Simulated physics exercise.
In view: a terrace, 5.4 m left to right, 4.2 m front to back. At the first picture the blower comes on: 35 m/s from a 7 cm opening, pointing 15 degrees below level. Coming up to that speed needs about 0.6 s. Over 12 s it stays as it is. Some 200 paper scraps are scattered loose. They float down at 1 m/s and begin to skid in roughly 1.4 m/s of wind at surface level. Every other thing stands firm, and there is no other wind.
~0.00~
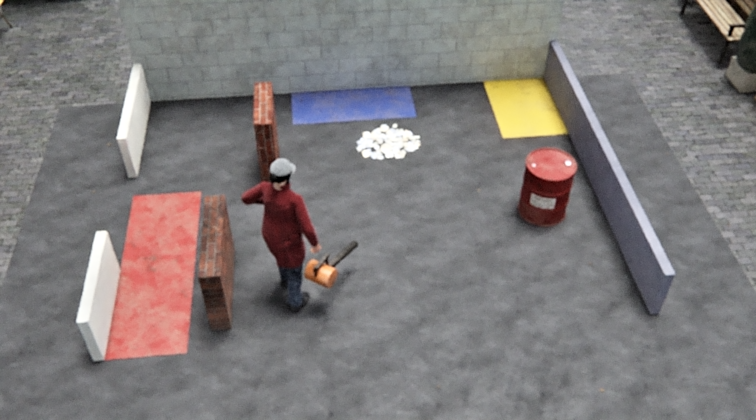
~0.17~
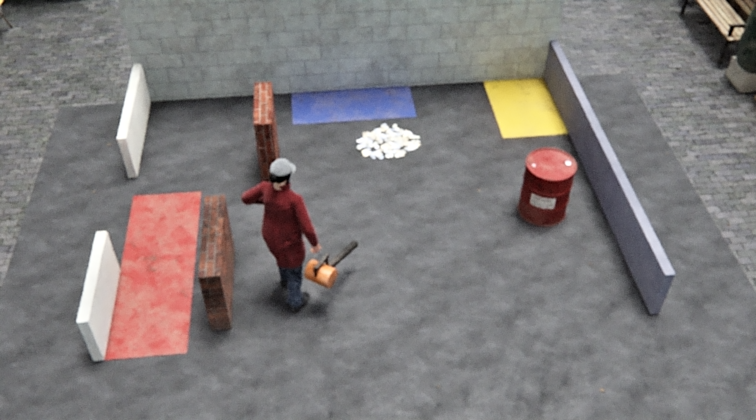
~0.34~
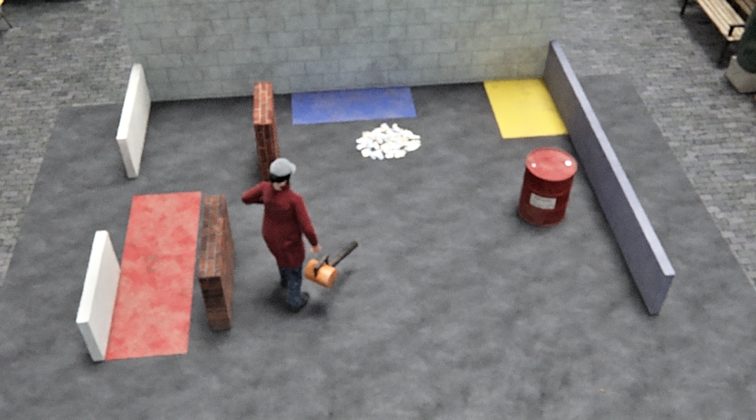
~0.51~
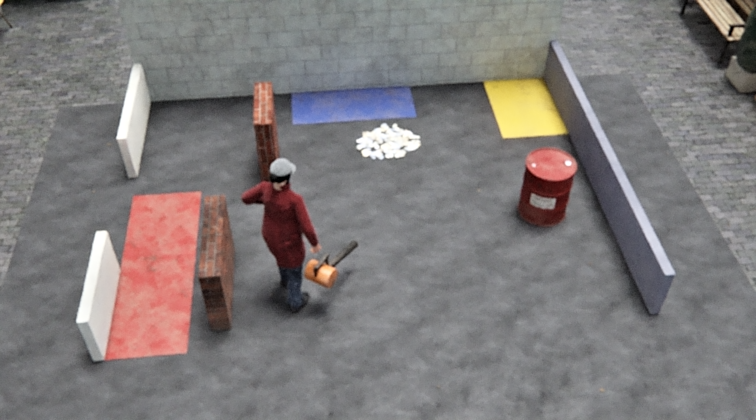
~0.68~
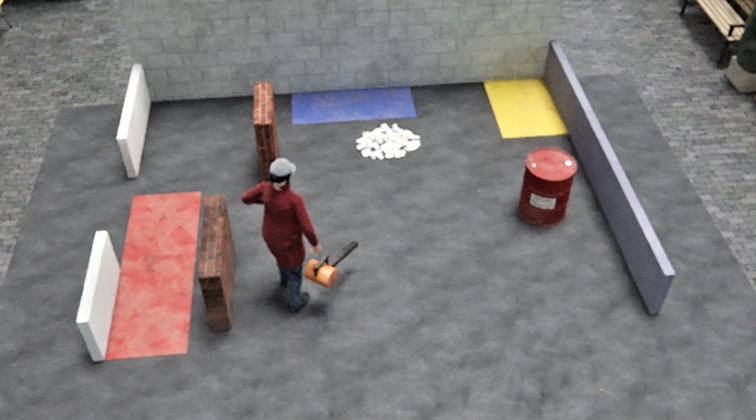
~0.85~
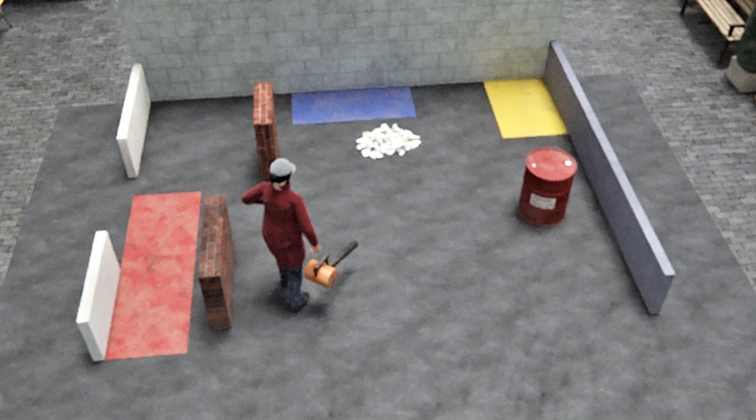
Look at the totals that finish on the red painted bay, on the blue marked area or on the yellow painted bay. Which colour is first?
Top colour: Blue.
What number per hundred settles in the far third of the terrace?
Share at the end: Close to 100 %.
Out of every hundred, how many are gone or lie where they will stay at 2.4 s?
Close to 25 % of them.
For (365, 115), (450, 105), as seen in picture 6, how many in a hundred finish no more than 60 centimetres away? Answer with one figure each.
I would say around 30 % and 20 % respectively.
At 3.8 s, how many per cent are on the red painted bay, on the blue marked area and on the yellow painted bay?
I'd say around 0 per cent at red, 50 per cent at blue, 1 per cent at yellow.
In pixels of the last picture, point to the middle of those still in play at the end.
Centre: Roughly (407, 86).
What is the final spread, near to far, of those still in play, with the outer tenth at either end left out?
The middle bunch covers about 0.0 m from near to far.
After 2.4 s, 76 % are on the move or not yet settled, 0 % are on the red painted bay, 45 % on the blue marked area and 0 % on the yellow painted bay; the middle of those still in play is near (409, 89).
After 3.8 s, 62 % are on the move or not yet settled, 0 % are on the red painted bay, 52 % on the blue marked area and 1 % on the yellow painted bay; the middle of those still in play is near (407, 88).
After 6.6 s, 48 % are on the move or not yet settled, 0 % are on the red painted bay, 52 % on the blue marked area and 6 % on the yellow painted bay; the middle of those still in play is near (407, 86).
After 12.0 s, at the end, 0 % are on the red painted bay, 53 % on the blue marked area and 10 % on the yellow painted bay; the middle of those still in play is near (407, 86).
